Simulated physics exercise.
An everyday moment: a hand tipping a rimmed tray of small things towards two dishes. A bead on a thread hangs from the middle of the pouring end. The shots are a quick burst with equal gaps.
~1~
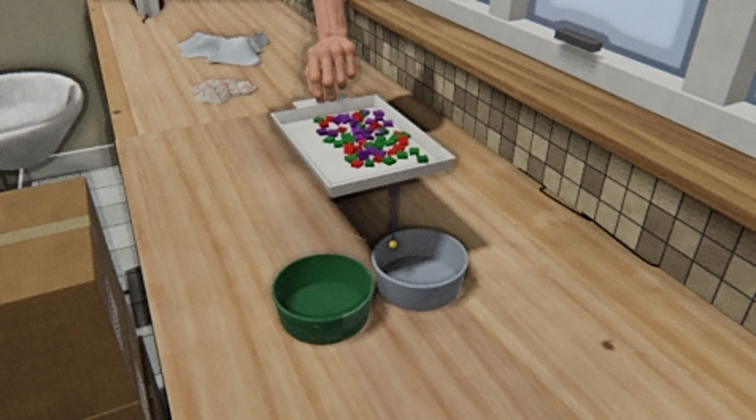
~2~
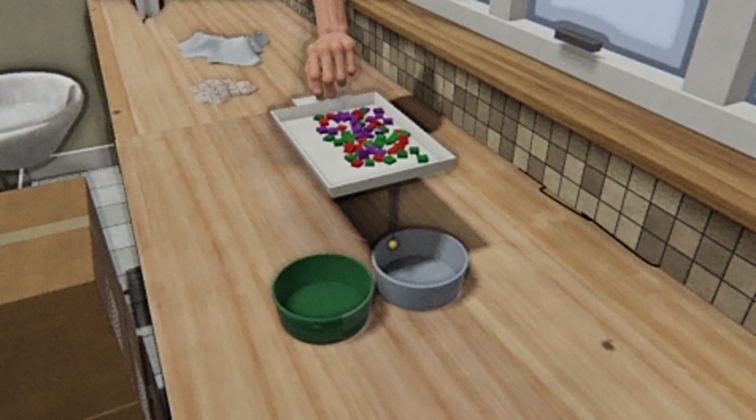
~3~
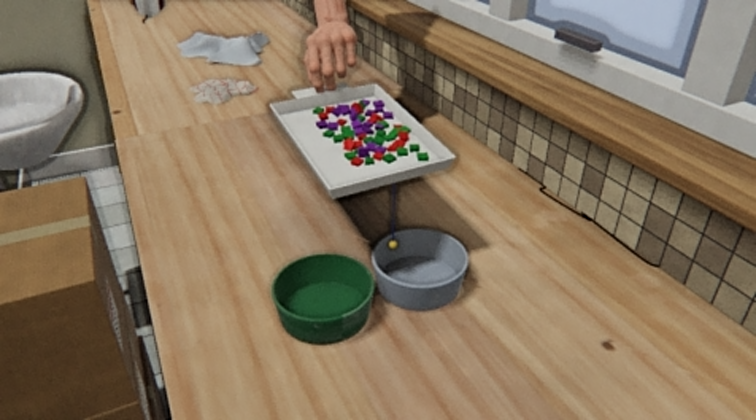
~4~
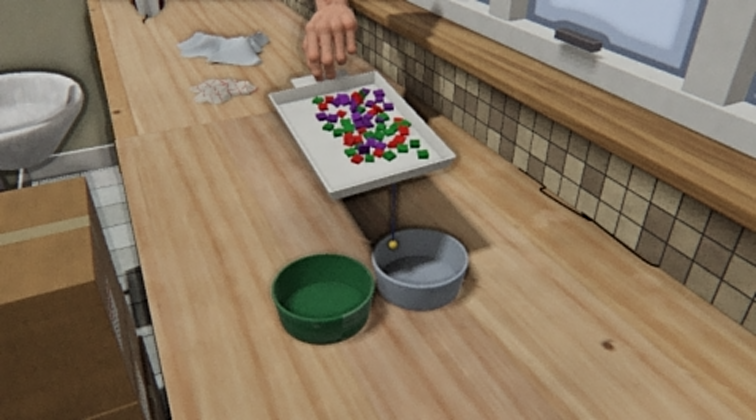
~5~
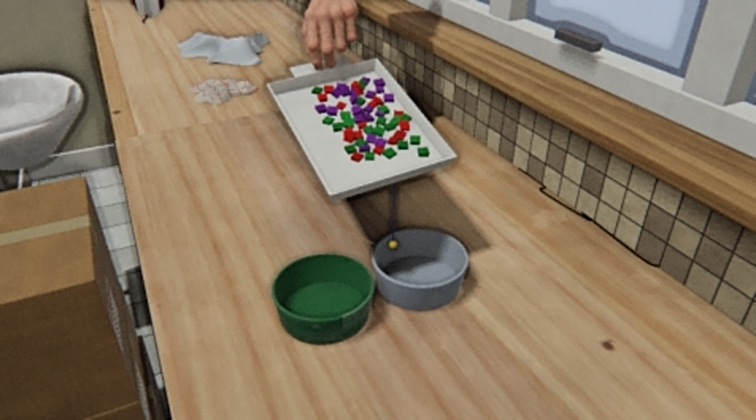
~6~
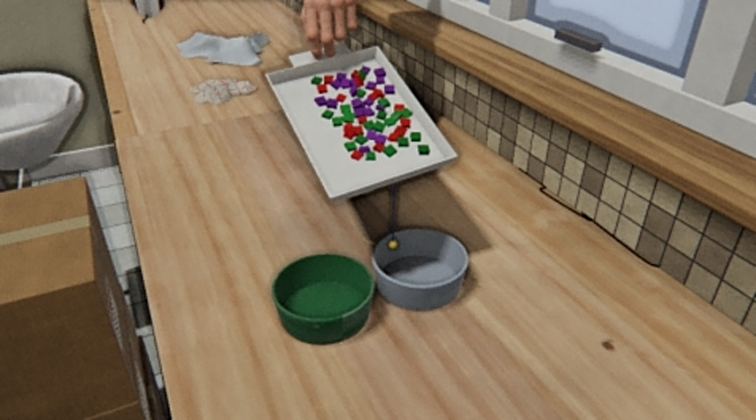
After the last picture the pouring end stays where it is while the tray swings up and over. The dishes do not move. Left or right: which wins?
It favours the left-hand dish.
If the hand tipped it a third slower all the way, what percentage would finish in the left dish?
It comes to 60 per cent or so.
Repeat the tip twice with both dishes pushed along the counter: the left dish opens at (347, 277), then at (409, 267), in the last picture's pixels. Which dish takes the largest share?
First the left one, then the left-hand dish.
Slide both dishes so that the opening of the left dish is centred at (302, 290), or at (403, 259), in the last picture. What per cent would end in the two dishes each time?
In turn 80 and 30 in a hundred.
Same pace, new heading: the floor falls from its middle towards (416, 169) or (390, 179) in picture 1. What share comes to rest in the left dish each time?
Near 0 % and 20 %.
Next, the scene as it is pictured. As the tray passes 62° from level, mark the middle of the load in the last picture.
Close to (369, 168).
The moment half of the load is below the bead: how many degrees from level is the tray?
Near 110 degrees.
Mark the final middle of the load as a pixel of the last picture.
At about (342, 307).
Just after the last frame, tray tipped steeply; every one on the tray.
A moment on, tray tipped right over; roughly half on the tray; roughly a quarter in the left dish; just a few in the right dish; about a tenth outside both; about a tenth in the air.
Further on, tray tipped past a quarter turn; roughly two thirds in the left dish; roughly a quarter in the right dish; about a tenth outside both.
When it is over, tray tipped past a quarter turn; roughly two thirds in the left dish; roughly a quarter in the right dish; about a tenth outside both.
